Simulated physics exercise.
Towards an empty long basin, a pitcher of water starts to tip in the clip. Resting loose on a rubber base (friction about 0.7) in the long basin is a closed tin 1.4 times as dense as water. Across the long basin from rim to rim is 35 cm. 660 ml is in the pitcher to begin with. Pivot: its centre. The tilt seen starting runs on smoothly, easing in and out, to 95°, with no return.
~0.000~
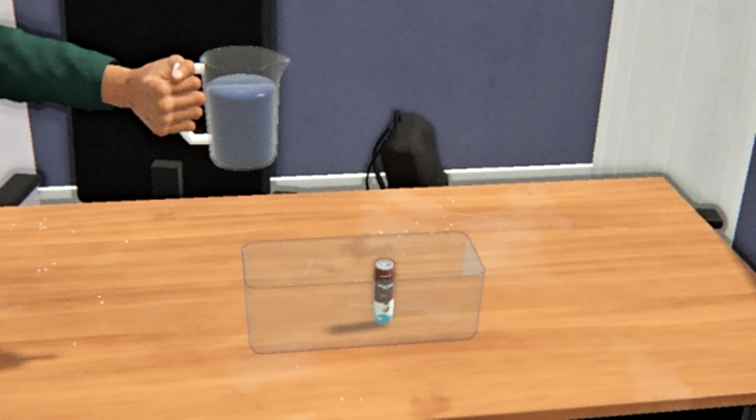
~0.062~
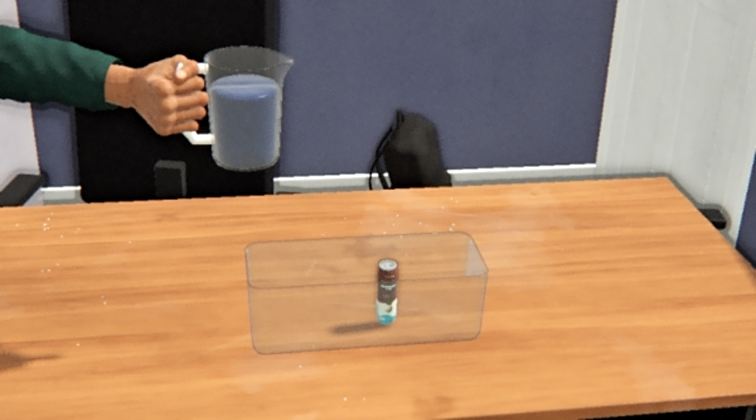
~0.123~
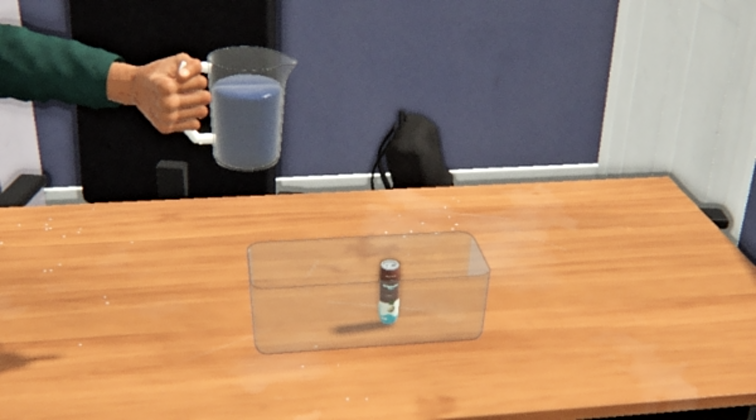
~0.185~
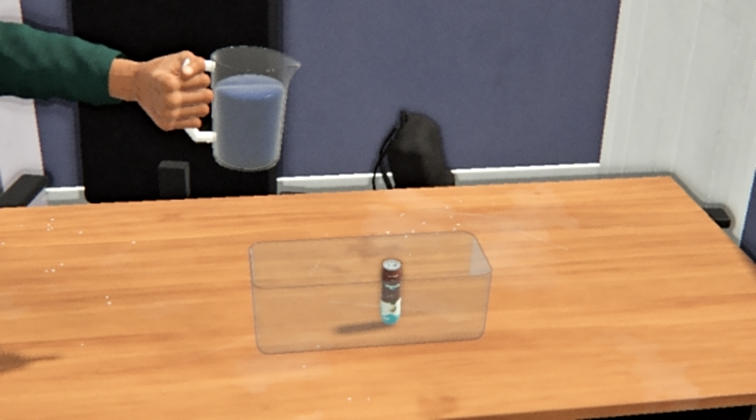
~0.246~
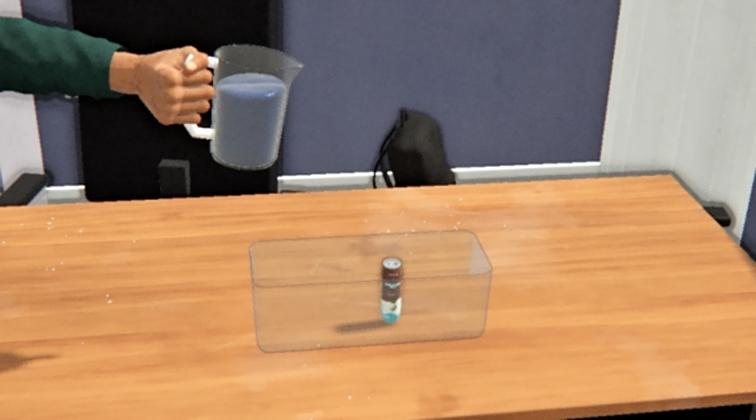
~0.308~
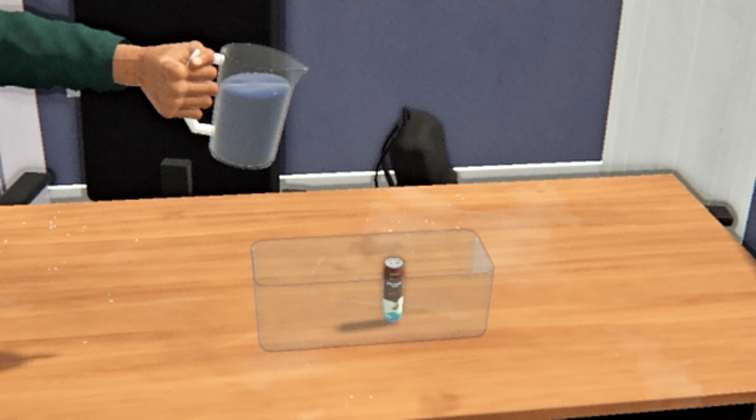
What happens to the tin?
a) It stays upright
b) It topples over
b.
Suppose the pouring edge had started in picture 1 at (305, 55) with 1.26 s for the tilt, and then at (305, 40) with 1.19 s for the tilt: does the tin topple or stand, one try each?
Trial 1 - tin stays standing; trial 2 - tin stays standing.
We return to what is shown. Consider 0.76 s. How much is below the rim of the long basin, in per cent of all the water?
Around 0%.
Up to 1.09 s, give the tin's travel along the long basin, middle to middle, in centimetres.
Some 0 cm.
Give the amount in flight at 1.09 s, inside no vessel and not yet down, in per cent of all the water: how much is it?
Airborne share: Near 26 %.
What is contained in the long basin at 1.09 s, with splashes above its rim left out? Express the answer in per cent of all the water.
My estimate is about 18 percent.
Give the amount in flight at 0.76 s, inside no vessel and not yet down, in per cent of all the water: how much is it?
Some 5 per cent, I reckon.
Then, 0.76 s in, the tilt is 59° and 95 per cent is still to pour; the tin stands where it began.
Then, 1.09 s in, the tilt is 88° and 55 per cent is still to pour; the tin stands where it began.
Then, 1.44 s in, the tilt is 95° and 13 per cent is still to pour; the tin leans 32°.
Then, 1.82 s in, the tilt is 95° and 2 per cent is still to pour; the tin lies on its side.
Finally, the tin lies on its side.
